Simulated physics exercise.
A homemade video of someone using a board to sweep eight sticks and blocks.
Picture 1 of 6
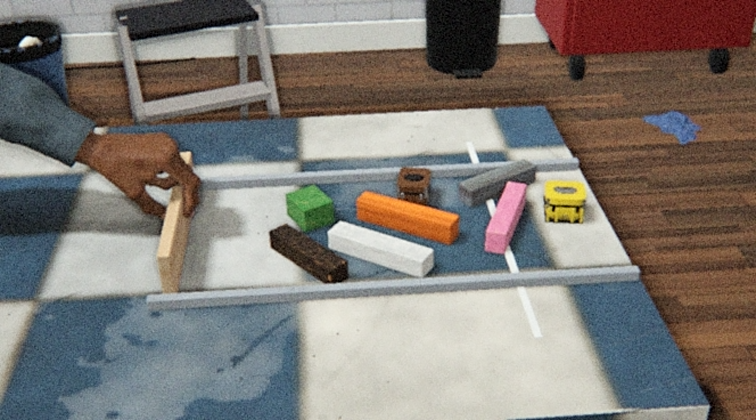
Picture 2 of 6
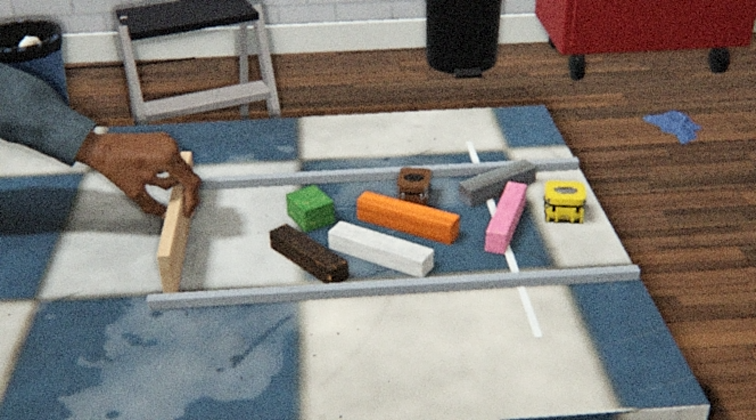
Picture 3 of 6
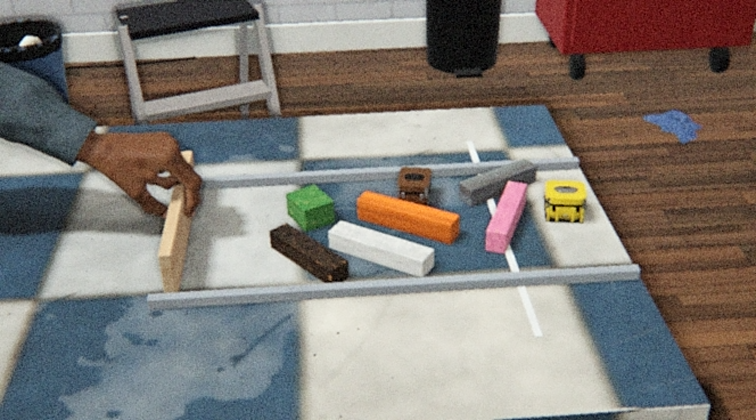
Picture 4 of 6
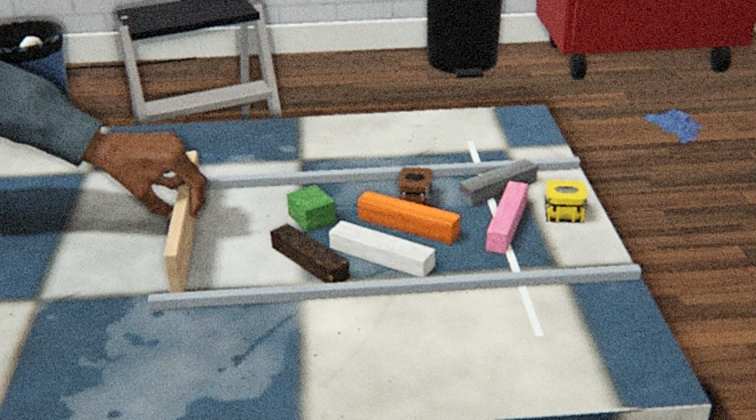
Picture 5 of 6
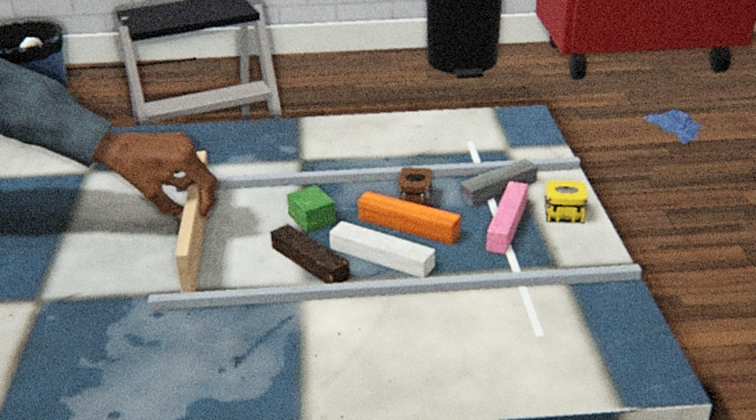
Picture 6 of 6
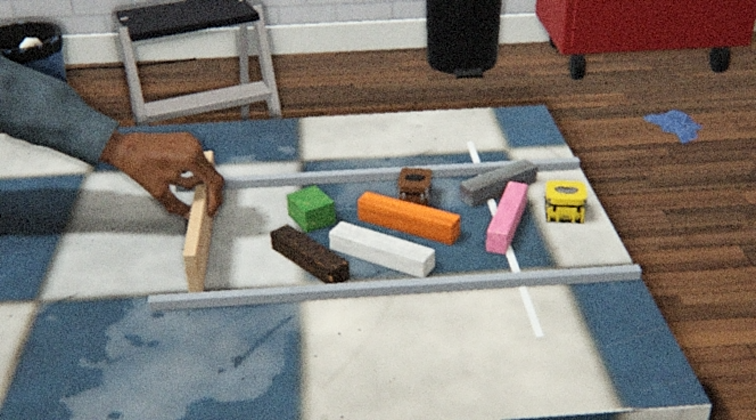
The clip opens with a hand holding an upright wooden board at the left of a checkered surface, with colourful blocks and sticks lying between two rails. The hand stays nearly still at first, then slides the board slightly to the right, while the blocks and sticks remain in place, untouched.
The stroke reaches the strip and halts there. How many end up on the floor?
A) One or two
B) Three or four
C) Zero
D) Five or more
The answer is C.
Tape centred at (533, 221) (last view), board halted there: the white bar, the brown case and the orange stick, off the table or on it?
Taking each: The white bar holds its spot, the brown case holds its spot, the orange stick holds its spot.
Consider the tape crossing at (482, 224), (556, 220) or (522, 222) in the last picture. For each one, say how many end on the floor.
Try 1: 0; try 2: 3; try 3: 2.
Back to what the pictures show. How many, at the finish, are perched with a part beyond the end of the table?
Looks like 2 of them.
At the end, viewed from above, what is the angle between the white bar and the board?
About 0°.
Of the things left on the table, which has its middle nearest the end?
It's the yellow case.
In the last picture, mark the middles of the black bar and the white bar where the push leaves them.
Answer: First (521, 244), after that (543, 240).
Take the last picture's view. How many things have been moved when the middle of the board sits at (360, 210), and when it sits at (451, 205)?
The count is 4 at the first point and 7 at the second.
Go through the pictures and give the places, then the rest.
The first picture shows yellow case (564, 202); grey stick (498, 183); pink bar (507, 217); board (178, 220); tape (498, 223).
The second picture shows grey stick (498, 183); brown case (414, 189).
The third picture shows pink bar (507, 216); orange stick (408, 217).
The fourth picture shows yellow case (565, 202); white bar (381, 249).
The fifth picture shows grey stick (499, 182); board (195, 219).
The sixth picture shows yellow case (565, 202); grey stick (499, 183); pink bar (508, 216); board (202, 219); tape (499, 223).
A little later, none off yet; yellow case at rest near (565, 202); grey stick at rest near (499, 183); pink bar at rest near (508, 216).
Next, none off yet; yellow case at rest near (565, 202); grey stick at rest near (499, 183); pink bar moving near (515, 218).
Later still, none off yet; yellow case at rest near (565, 202); grey stick shifted a little near (543, 178); pink bar shifted a little near (533, 219).
When it is over, the number that fall off is zero.
